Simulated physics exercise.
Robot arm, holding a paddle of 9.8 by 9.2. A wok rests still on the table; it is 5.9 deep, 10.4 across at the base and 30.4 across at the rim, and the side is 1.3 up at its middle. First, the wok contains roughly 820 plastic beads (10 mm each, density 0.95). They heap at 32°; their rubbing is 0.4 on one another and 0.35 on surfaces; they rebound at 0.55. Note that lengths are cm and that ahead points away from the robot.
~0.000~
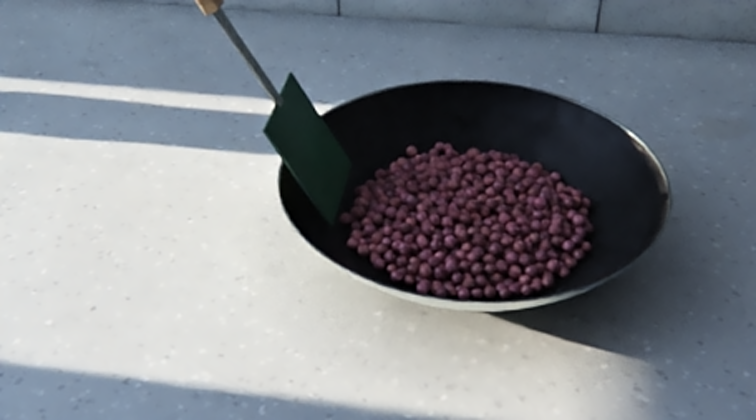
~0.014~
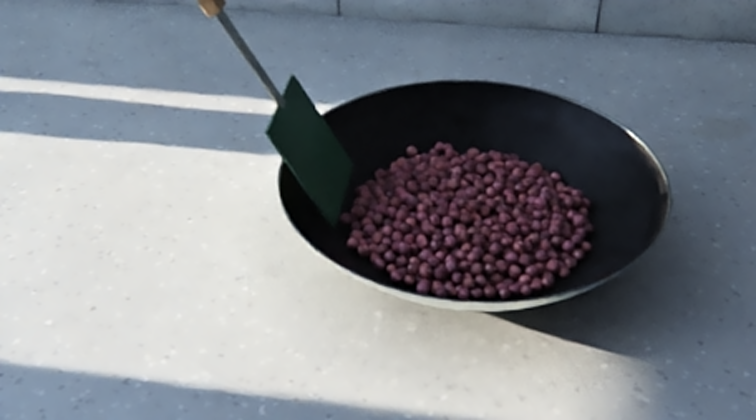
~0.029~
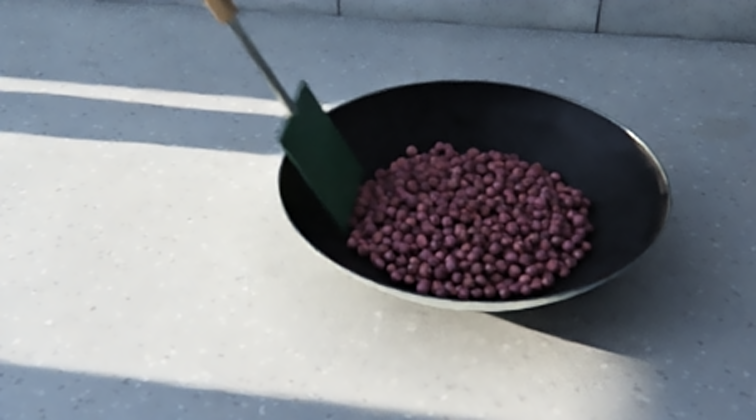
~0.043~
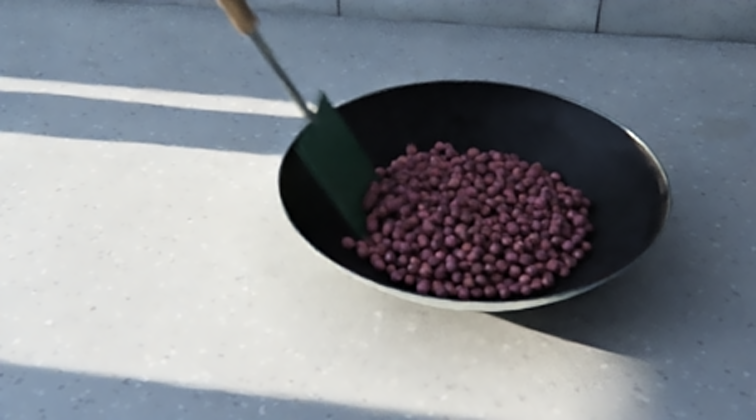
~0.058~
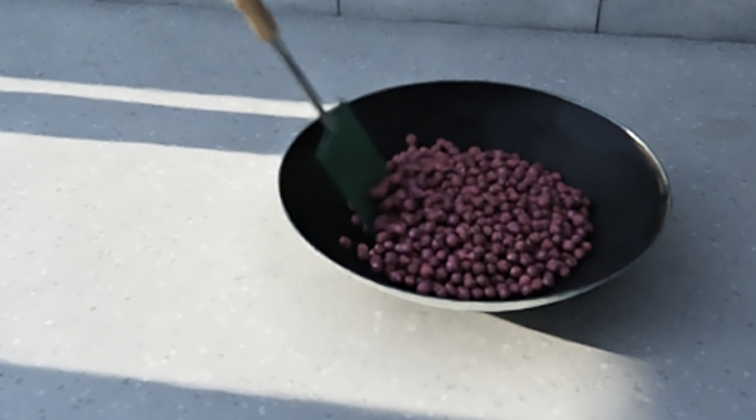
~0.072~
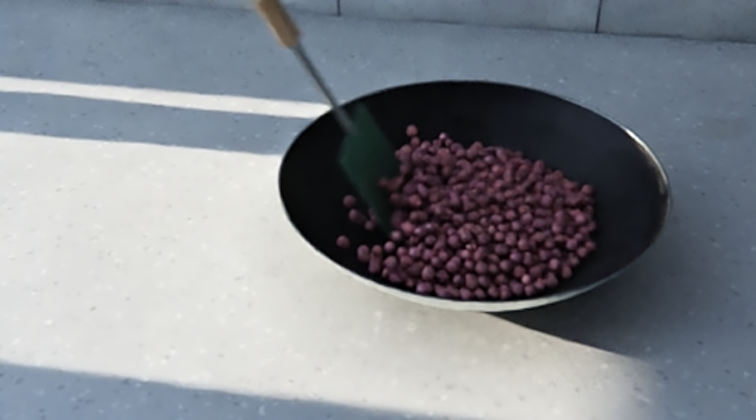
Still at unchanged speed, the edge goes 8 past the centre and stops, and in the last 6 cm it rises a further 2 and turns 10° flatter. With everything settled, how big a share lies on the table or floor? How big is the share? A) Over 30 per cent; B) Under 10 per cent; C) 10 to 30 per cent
C, 10 to 30 per cent.
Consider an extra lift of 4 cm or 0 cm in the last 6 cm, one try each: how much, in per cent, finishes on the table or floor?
Result: Approx. 25 % and 15 %, one try each.
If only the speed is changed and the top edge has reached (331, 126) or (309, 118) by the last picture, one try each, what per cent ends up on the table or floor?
I'd estimate close to 10 and 0 in a hundred.
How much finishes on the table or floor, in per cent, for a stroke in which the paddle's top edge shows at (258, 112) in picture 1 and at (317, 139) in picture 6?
Roughly 10 %.
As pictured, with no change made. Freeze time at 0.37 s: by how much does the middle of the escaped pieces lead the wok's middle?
About 20 cm.
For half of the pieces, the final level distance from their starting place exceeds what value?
Level distance of roughly 5 cm.
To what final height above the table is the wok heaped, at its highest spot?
Roughly 5.5 centimetres.
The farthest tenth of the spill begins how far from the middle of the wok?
Roughly 50 cm.
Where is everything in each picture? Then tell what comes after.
In the first picture, the paddle top edge at (277, 100), sloping 60°; upper third of the load around (468, 208), from x 345 to 590, top at y 145; 821 in the wok.
In the second picture, the paddle top edge at (280, 101), sloping 60°; upper third of the load around (468, 208), from x 345 to 590, top at y 145.
In the third picture, the paddle top edge at (291, 108), sloping 60°; upper third of the load around (468, 208), from x 350 to 590, top at y 145.
In the fourth picture, the paddle top edge at (311, 118), sloping 60°; upper third of the load around (465, 207), from x 350 to 590, top at y 145.
In the fifth picture, the paddle top edge at (331, 126), sloping 60°; upper third of the load around (463, 203), from x 345 to 590, top at y 140.
In the sixth picture, the paddle top edge at (351, 131), sloping 60°; upper third of the load around (467, 199), from x 345 to 590, top at y 130; 821 in the wok.
After 0.11 s, sloping 60°, highest piece 8 above the table; 821 in the wok.
After 0.15 s, sloping 57°, highest piece 9 above the table; 821 in the wok.
After 0.37 s, sloping 50°, highest piece 9 above the table; 634 in the wok, 94 on the table or floor, 93 on the blade or in flight.
After 1.42 s, sloping 50°, highest piece 7 above the table; 634 in the wok, 187 on the table or floor.
In the end, 634 in the wok, 187 on the table or floor. That is 23 % on the table or floor.
